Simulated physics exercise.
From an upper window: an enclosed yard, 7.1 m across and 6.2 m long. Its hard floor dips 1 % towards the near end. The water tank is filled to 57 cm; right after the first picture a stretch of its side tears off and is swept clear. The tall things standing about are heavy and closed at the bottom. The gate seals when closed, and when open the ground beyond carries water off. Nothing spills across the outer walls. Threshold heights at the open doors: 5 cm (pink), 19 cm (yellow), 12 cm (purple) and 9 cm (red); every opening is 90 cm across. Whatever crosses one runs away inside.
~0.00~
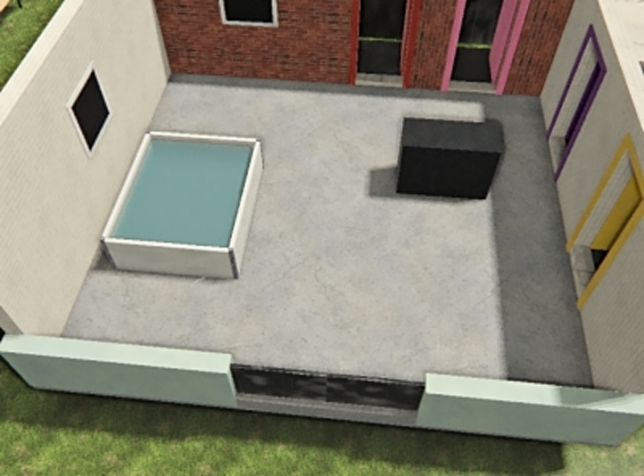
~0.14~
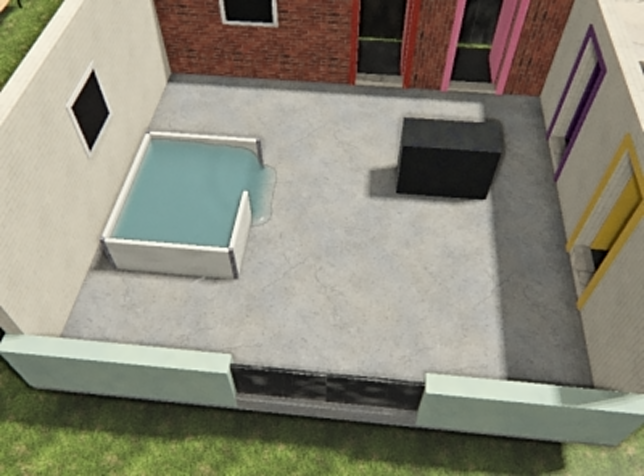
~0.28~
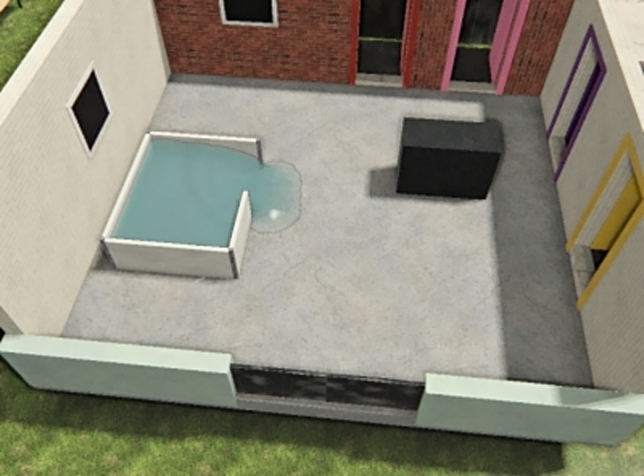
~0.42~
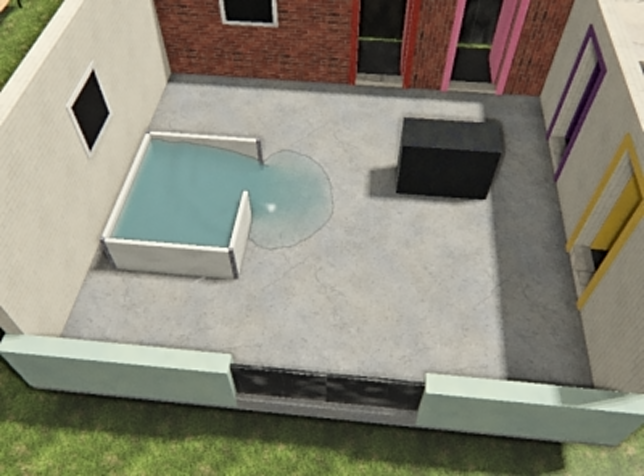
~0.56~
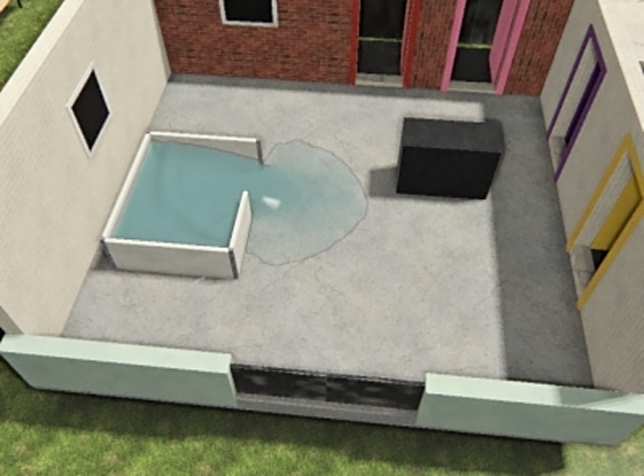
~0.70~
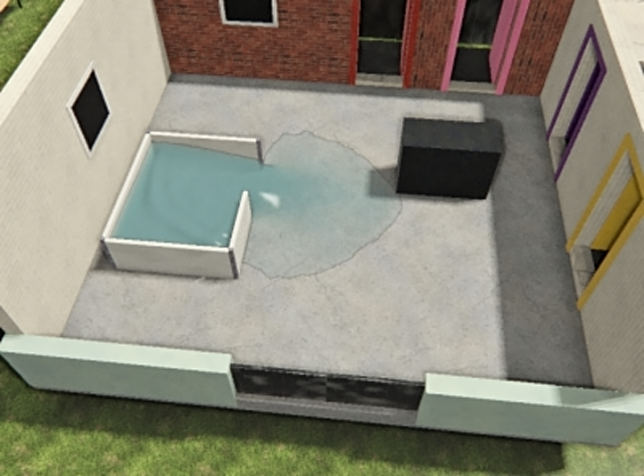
Water pouring through a gap in a white-walled tank's right side, spreading across a grey yard floor to a black block.
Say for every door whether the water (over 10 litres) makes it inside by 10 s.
Within that time: At the pink door it exceeds the limit; at the yellow door it does not reach the limit; at the purple door it stays under the limit; at the red door it does not reach the limit.
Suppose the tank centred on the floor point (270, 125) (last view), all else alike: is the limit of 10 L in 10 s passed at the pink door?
Then: Pink past it.
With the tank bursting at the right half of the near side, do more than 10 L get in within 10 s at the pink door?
Against that limit: Pink below.
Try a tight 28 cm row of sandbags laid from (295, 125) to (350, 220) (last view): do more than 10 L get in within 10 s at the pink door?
Against that limit: Pink below.
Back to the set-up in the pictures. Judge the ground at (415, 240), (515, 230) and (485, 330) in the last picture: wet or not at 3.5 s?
In turn: Flooded, wet, flooded.
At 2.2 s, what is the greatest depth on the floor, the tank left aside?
Up to some 26 cm.
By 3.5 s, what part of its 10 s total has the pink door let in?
Some 50 per cent by then.
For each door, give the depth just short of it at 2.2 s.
Depths in cm: Pink 2, yellow 11, purple 0, red 3.
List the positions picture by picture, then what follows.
In the first picture, the water tank at (187, 190) is whole and still, 57 cm deep.
In the second picture, the front is at (259, 222), 0.6 m from the gap at (253, 186); 0.2 m2 of floor is under water; 57 cm left at the back of the water tank.
In the third picture, the front is at (285, 224), 0.8 m from the gap at (253, 187); 0.8 m2 of floor is under water; 57 cm left at the back of the water tank.
In the fourth picture, water pours out at (253, 187) and has run 1.2 m, to (325, 215); typically 7 cm deep outside, 57 cm at the water tank's back.
In the fifth picture, water pours out at (253, 187) and has run 1.8 m, to (360, 215); typically 5 cm deep outside, 55 cm at the water tank's back.
In the sixth picture, the front is at (394, 212), 2.3 m from the gap at (253, 187); 4.2 m2 of floor is under water; 49 cm left at the back of the water tank.
After 1.4 s water covers 25 % of the floor and is deepest (30 cm) near (267, 185); pink door not reached, yellow door not reached, purple door not reached, red door not reached.
After 2.2 s water covers 45 % of the floor and is deepest (26 cm) near (388, 186); pink door 2 cm at the sill, 0 L in, yellow door 11 cm at the sill, 0 L in, purple door not reached, red door 3 cm at the sill, 0 L in.
After 3.5 s water covers 55 % of the floor and is deepest (28 cm) near (595, 416); pink door 9 cm at the sill, 22 L in, yellow door 14 cm at the sill, 0 L in, purple door 4 cm at the sill, 0 L in, red door 9 cm at the sill, 2 L in.
After 6.0 s water covers 70 % of the floor and is deepest (14 cm) near (580, 415); pink door 7 cm at the sill, 35 L in, yellow door 10 cm at the sill, 0 L in, purple door 6 cm at the sill, 0 L in, red door 4 cm at the sill, 3 L in.
After 10.0 s water covers 95 % of the floor and is deepest (12 cm) near (63, 364); pink door 3 cm at the sill, 47 L in, yellow door 9 cm at the sill, 0 L in, purple door 4 cm at the sill, 1 L in, red door 4 cm at the sill, 3 L in.
